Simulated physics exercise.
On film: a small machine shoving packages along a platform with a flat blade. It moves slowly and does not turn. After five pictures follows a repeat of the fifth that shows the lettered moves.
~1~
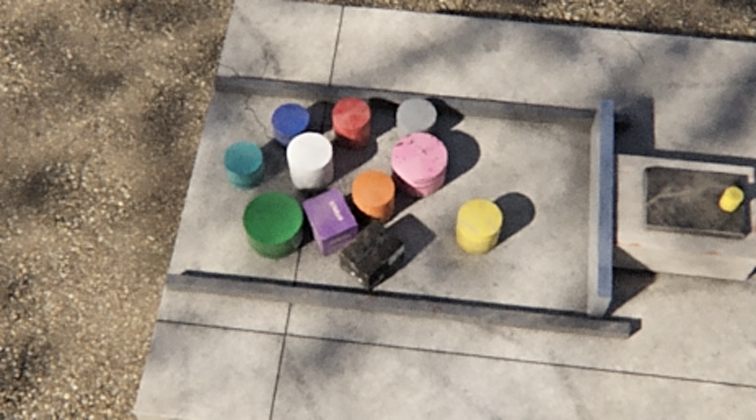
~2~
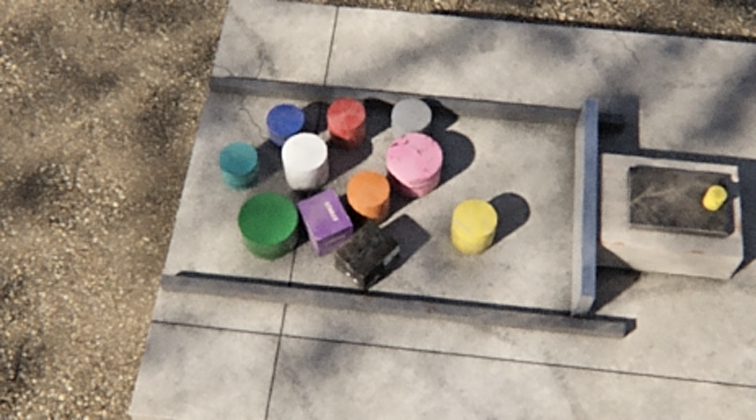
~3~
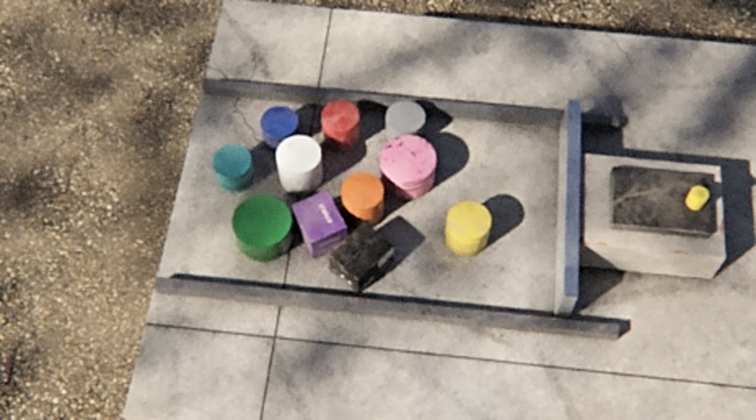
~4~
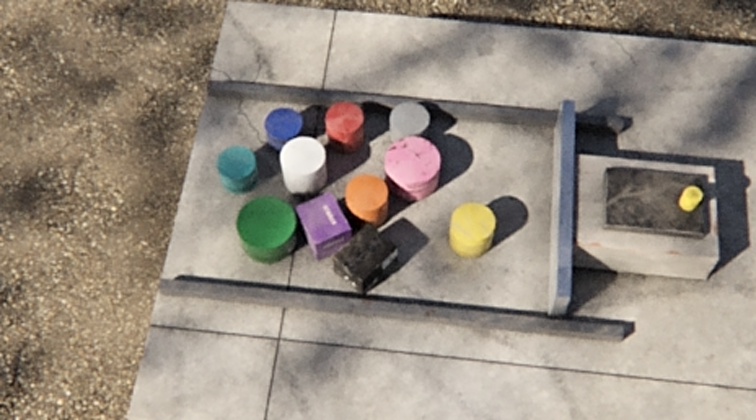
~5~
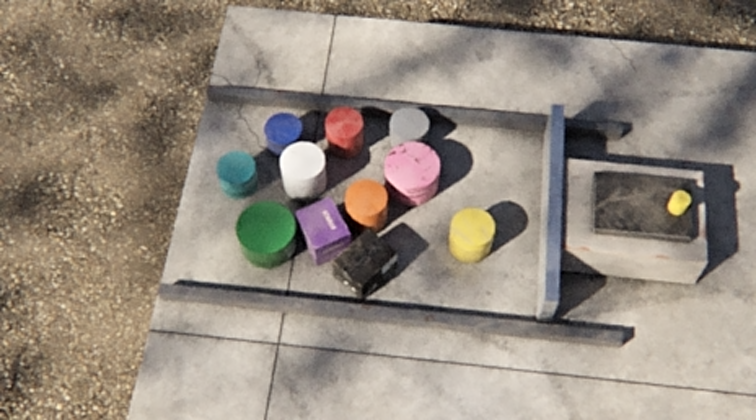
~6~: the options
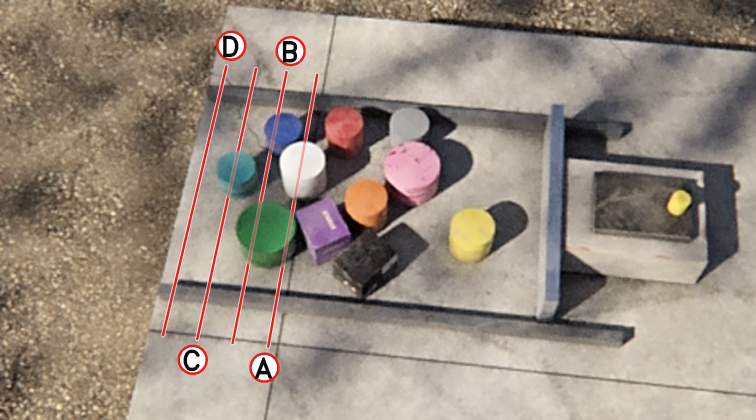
Small machine with a flat blade creeping left along a walled platform towards a cluster of colourful canisters and boxes standing still.
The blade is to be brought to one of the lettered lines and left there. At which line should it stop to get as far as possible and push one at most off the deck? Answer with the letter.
No farther than A.
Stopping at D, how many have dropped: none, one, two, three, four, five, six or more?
Six or more.
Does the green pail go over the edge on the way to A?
No.
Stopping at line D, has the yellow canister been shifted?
Yes.
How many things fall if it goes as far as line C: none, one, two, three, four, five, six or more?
By then, six or more.
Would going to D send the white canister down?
Yes.
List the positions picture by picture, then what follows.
Pink canister (419, 165); black parcel (372, 255); purple box (331, 222), in the first frame.
Robot (670, 200); orange canister (369, 198), in the second frame.
Robot (652, 200); white canister (300, 166), in the third frame.
Robot (646, 201); blue pail (285, 131), in the fourth frame.
Robot (634, 205); yellow canister (471, 236); grey canister (409, 132); pink canister (412, 174), in the fifth frame.
On the marked copy, A at (295, 200); B at (262, 197); C at (229, 194); D at (197, 191).
Taking A. A third of the way, robot (538, 196); yellow canister (426, 232); turquoise pail (238, 176).
Two thirds of the way, robot (444, 186); green pail (242, 240); blue pail (279, 137).
When it is over, robot (374, 180); turquoise pail (187, 177); green pail (174, 239); none fallen.
As for the rest, B drops three; C drops six; D drops eleven.
